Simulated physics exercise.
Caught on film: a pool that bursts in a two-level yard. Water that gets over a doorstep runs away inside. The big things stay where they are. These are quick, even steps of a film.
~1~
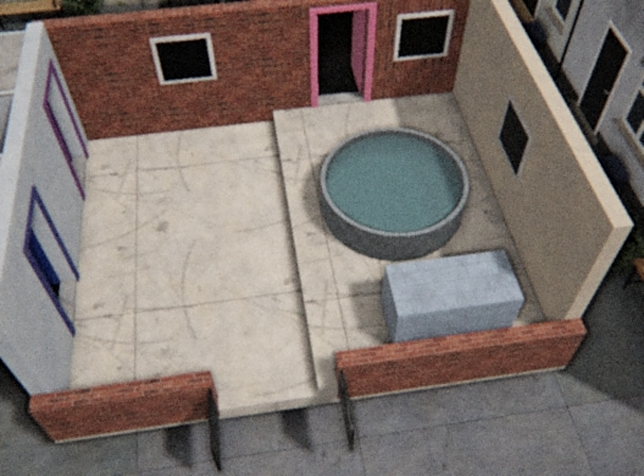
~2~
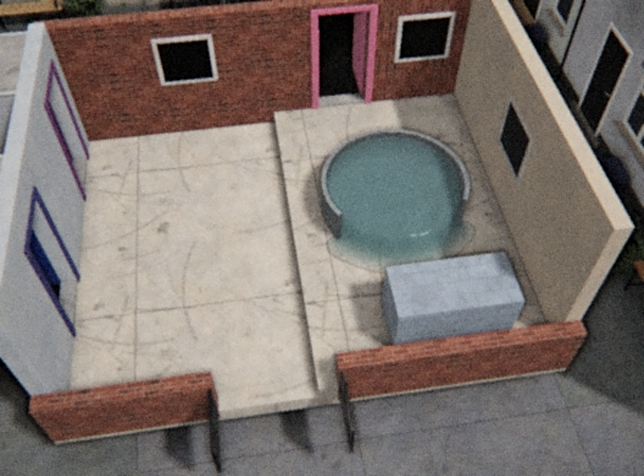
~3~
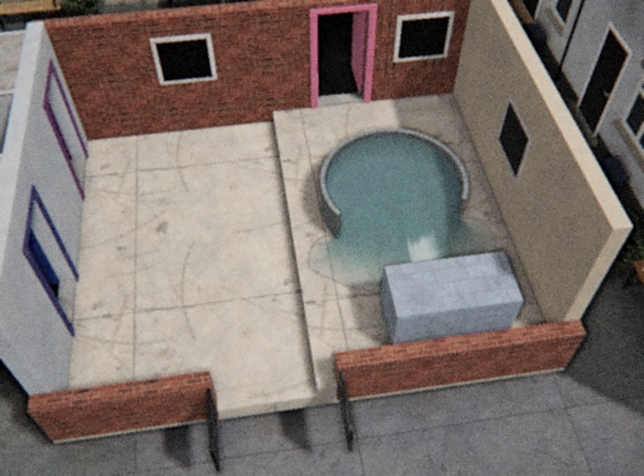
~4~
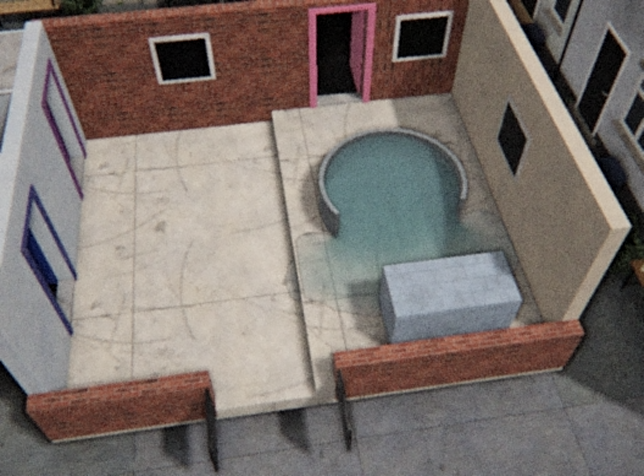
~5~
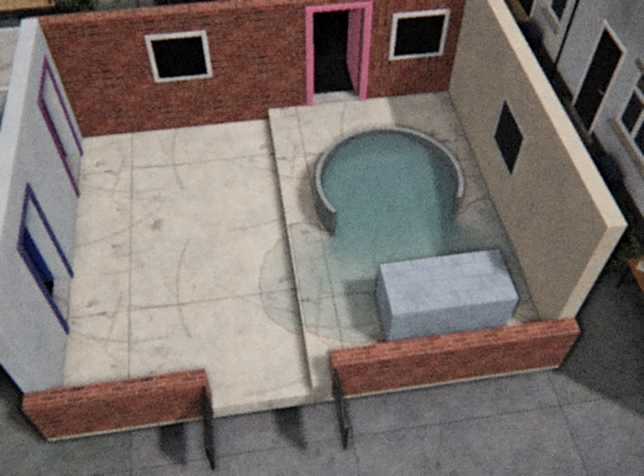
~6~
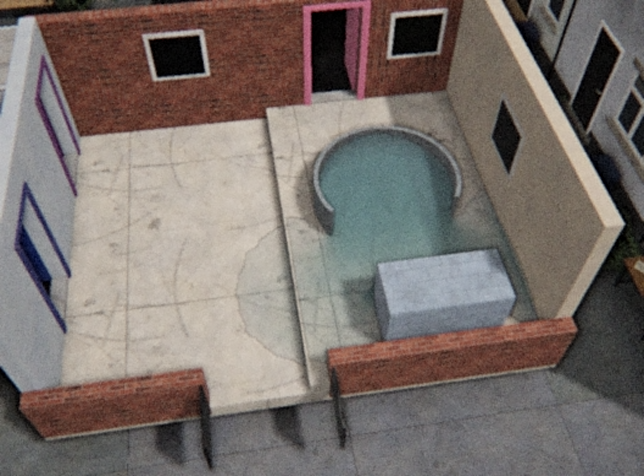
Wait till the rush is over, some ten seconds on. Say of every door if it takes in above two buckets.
The purple door admits no more than that; the blue door admits no more than that; the pink door admits no more than that.
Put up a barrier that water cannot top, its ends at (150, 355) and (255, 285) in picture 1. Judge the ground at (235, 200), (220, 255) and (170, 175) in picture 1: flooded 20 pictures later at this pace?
In that order: Not flooded, under water, free of water.
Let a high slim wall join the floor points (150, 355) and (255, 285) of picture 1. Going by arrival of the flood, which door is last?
Last comes the purple-painted one.
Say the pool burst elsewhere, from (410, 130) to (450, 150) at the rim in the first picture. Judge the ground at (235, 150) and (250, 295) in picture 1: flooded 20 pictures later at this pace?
In that order: Wet, clear.
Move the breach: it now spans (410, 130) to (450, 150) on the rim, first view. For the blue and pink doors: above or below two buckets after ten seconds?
One by one: Blue lets less in, pink goes over.
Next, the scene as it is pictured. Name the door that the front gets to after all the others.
It is the purple one.
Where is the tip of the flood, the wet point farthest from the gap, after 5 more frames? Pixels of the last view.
Near (177, 396).
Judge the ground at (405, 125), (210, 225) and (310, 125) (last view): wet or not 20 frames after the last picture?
As listed: Under water, free of water, free of water.
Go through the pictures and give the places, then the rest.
The round tank at (394, 182) is whole and still, in the first frame.
The front is at (331, 244), out from the gap at (408, 252), in the second frame.
The front is at (314, 258), out from the gap at (407, 252), in the third frame.
Water pours out at (405, 253) and has run to (293, 285), in the fourth frame.
Water pours out at (402, 252) and has run to (269, 302), in the fifth frame.
Water pours out at (400, 251) and has run to (255, 329), in the sixth frame.
A moment on, water covers 25 % of the floor; the purple door not reached, the blue door not reached, the pink door not reached.
Next, water covers 30 % of the floor; the purple door not reached, the blue door not reached, the pink door not reached.
Then, water covers 50 % of the floor; the purple door not reached, the blue door wet at the sill, nothing in, the pink door not reached.
Later, water covers 75 % of the floor; the purple door wet at the sill, nothing in, the blue door under two buckets in, the pink door wet at the sill, nothing in.
In the end, water covers 95 % of the floor; the purple door wet at the sill, nothing in, the blue door under two buckets in, the pink door wet at the sill, nothing in.
